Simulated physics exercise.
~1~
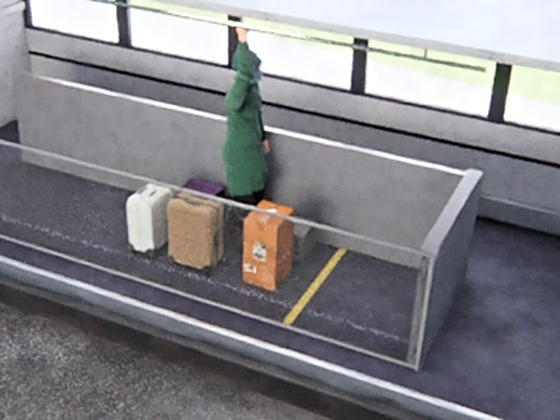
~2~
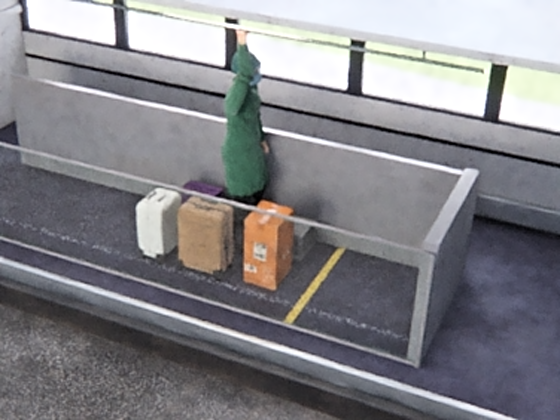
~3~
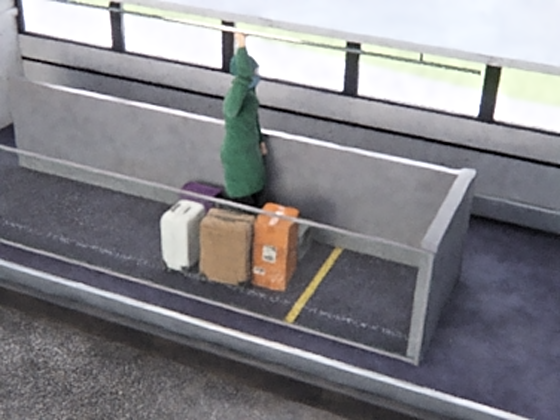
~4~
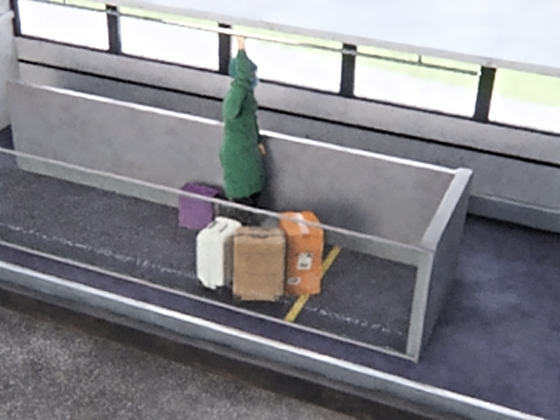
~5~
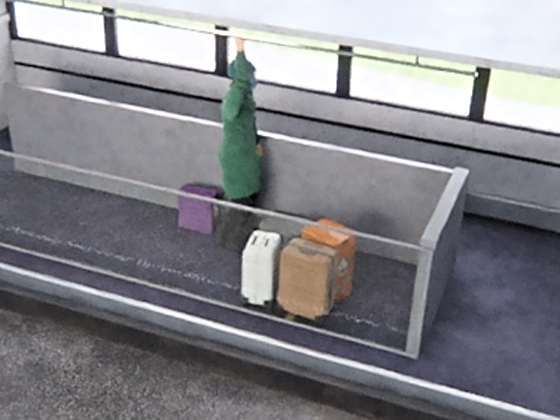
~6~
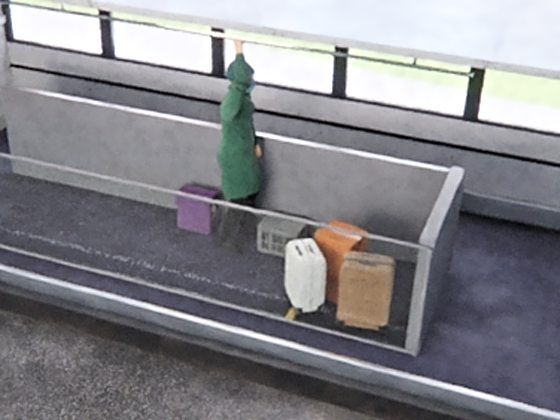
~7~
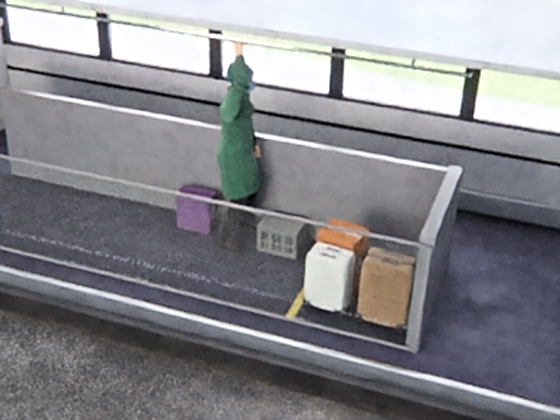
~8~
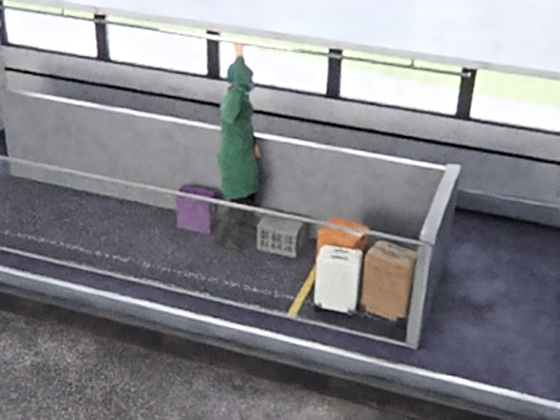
Brown, white and orange cases sliding right across a yellow line and stopping upright, while a green-coated person stands holding on.
